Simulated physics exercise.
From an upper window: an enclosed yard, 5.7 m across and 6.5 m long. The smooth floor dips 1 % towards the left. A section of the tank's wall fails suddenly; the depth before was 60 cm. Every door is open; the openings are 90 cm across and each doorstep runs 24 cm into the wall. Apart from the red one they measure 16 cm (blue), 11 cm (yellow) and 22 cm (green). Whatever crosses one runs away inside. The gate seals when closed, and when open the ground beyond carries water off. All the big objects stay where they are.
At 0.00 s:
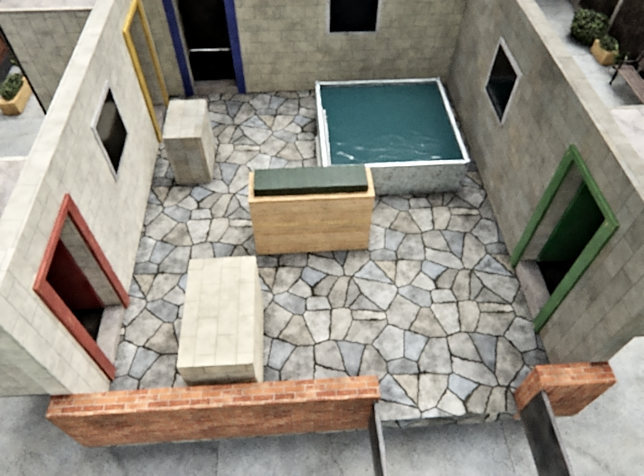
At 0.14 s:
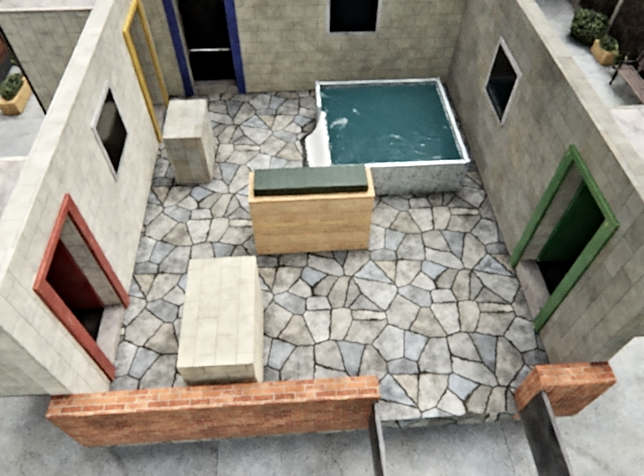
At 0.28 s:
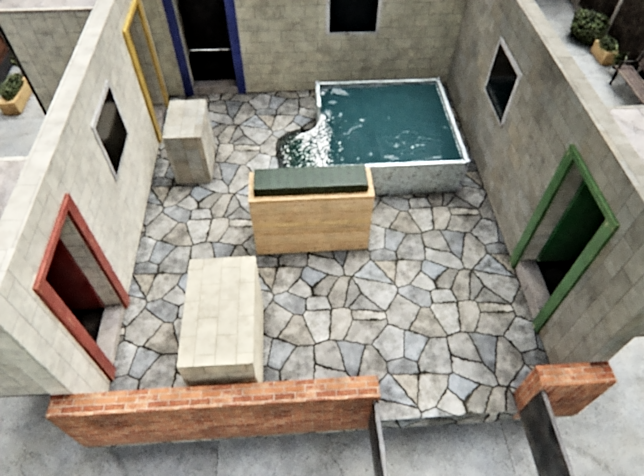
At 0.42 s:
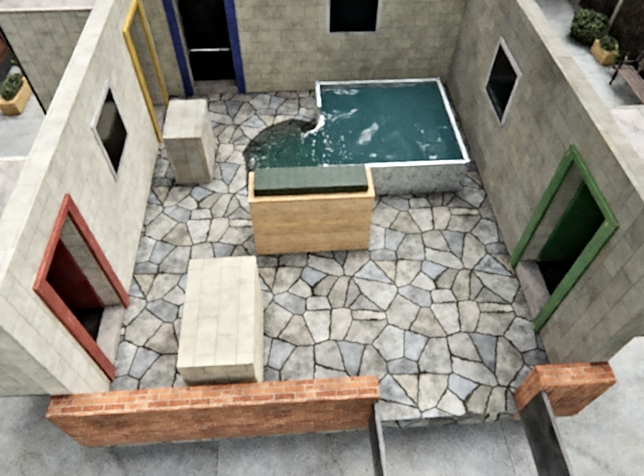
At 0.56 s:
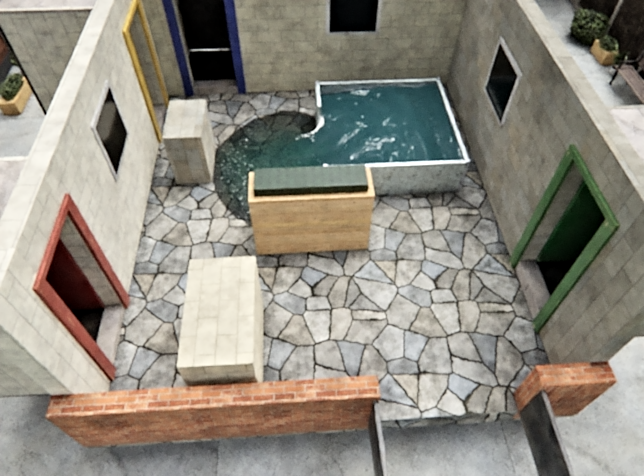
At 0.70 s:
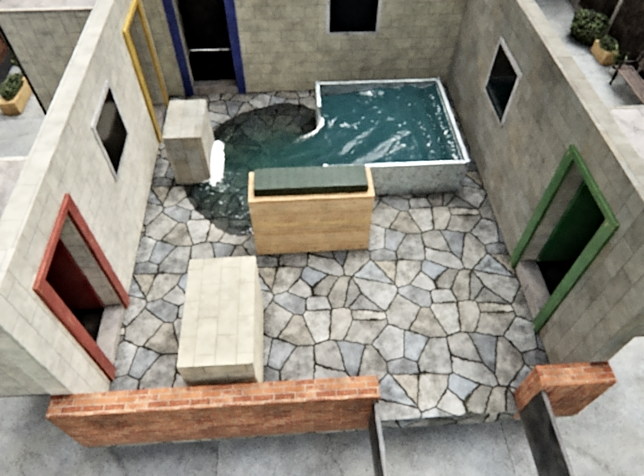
Water burst through the left side of a full tank in a walled stone yard, then spread in a widening dark pool across the paving, passing behind the wooden block and washing against a pale one.
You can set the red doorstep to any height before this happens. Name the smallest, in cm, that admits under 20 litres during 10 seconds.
Close to 22 cm is just enough.
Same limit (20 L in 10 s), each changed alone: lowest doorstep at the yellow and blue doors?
Roughly 17 cm at yellow and 20 cm at blue.
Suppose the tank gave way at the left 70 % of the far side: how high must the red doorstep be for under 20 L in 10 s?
Then roughly 7.0 cm.
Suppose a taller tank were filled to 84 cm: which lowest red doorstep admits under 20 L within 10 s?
Then roughly 32 cm.
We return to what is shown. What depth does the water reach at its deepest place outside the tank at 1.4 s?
About 40 cm.
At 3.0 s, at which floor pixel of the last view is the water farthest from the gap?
At about (104, 419).
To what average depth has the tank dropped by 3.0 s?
Roughly 24 cm on average.
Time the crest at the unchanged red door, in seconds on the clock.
Around 5.0 s.
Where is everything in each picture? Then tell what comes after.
The first picture shows the tank at (386, 123) is whole and still, 60 cm deep; the red door at (93, 299) is dry.
In the second picture, water pours out at (324, 154) and has run 0.3 m, to (307, 156); about 11 cm deep outside, 60 cm at the back.
In the third picture, the front is at (280, 153), 0.8 m from the gap at (324, 157); 1.2 m2 of floor is wet, 60 cm left at the back.
In the fourth picture, the gap is at (324, 157), the front 1.3 m out at (250, 166); the back of the tank holds 60 cm.
In the fifth picture, the front is at (216, 165), 1.9 m from the gap at (324, 157); 4.0 m2 of floor is wet, 59 cm left at the back.
In the sixth picture, the front is at (192, 193), 2.3 m from the gap at (324, 157); 5.1 m2 of floor is wet, 53 cm left at the back; 2.3 m in a straight line remain to the red door at (93, 299).
After 1.4 s water covers 30 % of the floor, deepest (40 cm) near (216, 168); it has not reached the red door.
After 3.0 s water covers 45 % of the floor, deepest (33 cm) near (104, 419); 14 cm at the red door, 1 litre in over its 12 cm doorstep.
After 10.0 s water covers 100 % of the floor, deepest (14 cm) near (104, 419); 13 cm at the red door, 148 litres in over its 12 cm doorstep.
At the red door as built, the water arrived by 1.9 s and peaked near 27 cm at 4.8 s.
Run again over the same 10 s with other heights there, 36 litres in over 19.5 cm, 5 litres over 26 cm. The limit of 20 litres is kept from about 22 cm up.
